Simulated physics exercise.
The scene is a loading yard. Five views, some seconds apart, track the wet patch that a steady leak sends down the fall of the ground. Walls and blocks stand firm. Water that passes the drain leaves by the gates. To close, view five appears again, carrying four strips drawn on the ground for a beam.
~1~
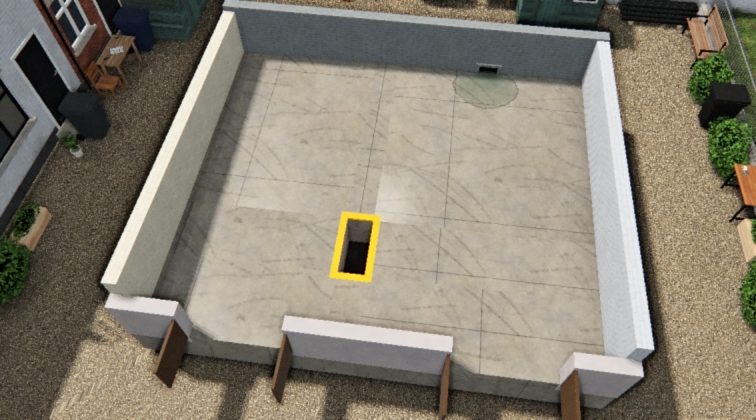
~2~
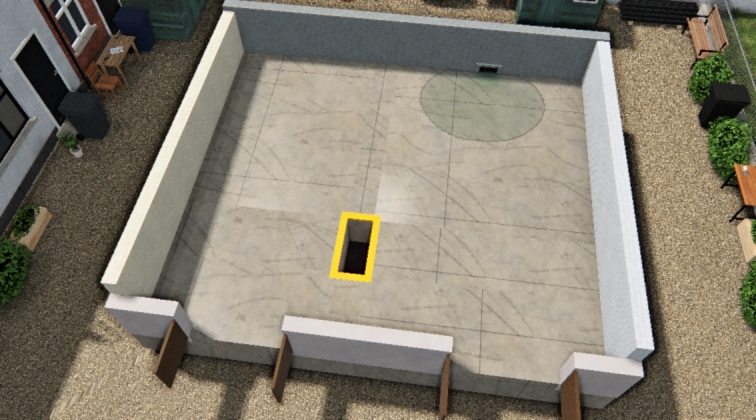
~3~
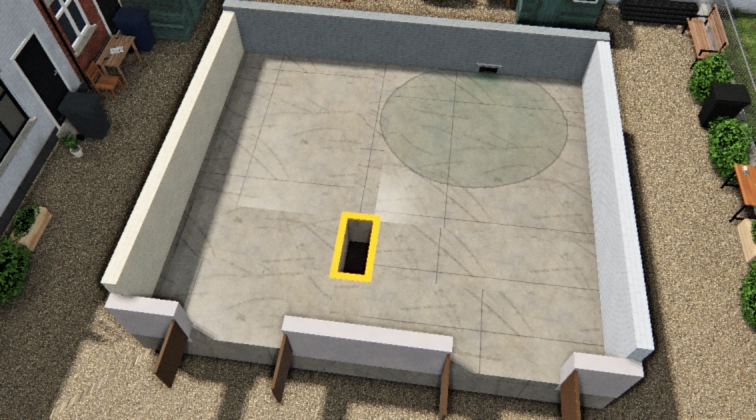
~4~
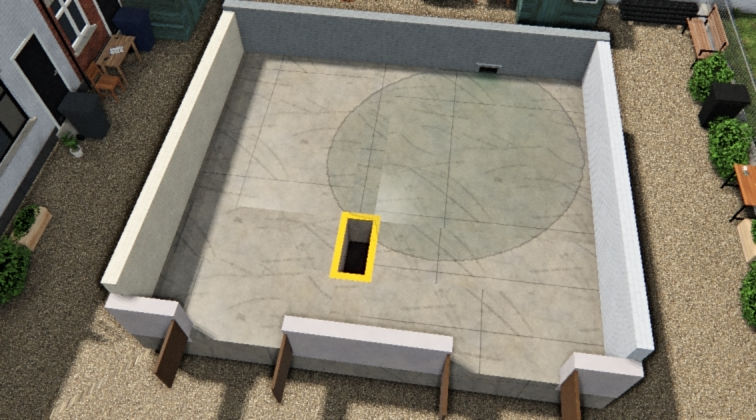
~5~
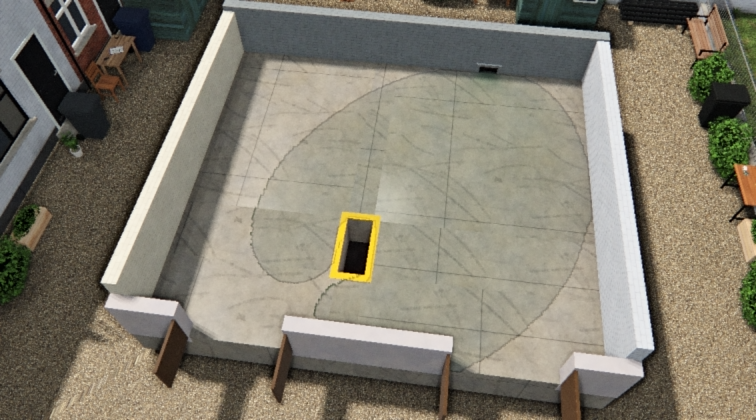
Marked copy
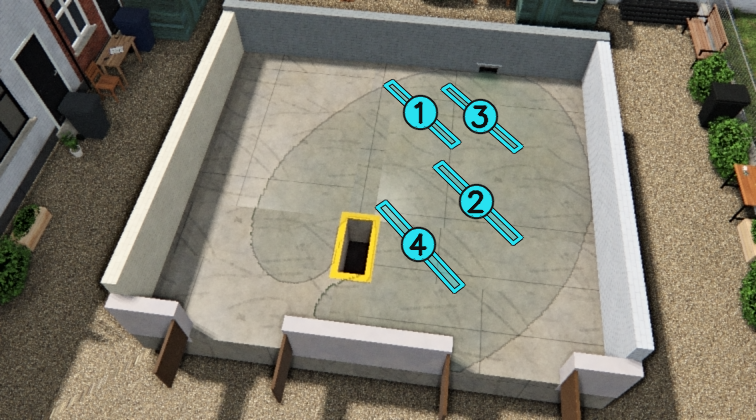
A walled concrete yard had a thin, greenish wet patch near its back wall, which spread steadily forward and to both sides, reached the yellow-edged drain opening, and crept around it toward the front.
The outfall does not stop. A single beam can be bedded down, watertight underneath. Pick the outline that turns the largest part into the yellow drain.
Go for 2.
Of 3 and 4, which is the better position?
4.
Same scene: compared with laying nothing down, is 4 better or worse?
Position 4 is worse.
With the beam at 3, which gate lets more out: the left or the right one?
The right one.
On the marked copy, 1 from (389, 83) to (455, 144); 2 from (438, 164) to (517, 240); 3 from (446, 87) to (517, 148); 4 from (381, 204) to (458, 288).
With 1, about 8 % of the stream goes into the yellow drain, about 91 % out by the gates.
With 2, about 19 % of the stream goes into the yellow drain, about 81 % out by the gates.
With 3, about 3 % of the stream goes into the yellow drain, about 97 % out by the gates.
With 4, about 9 % of the stream goes into the yellow drain, about 91 % out by the gates.
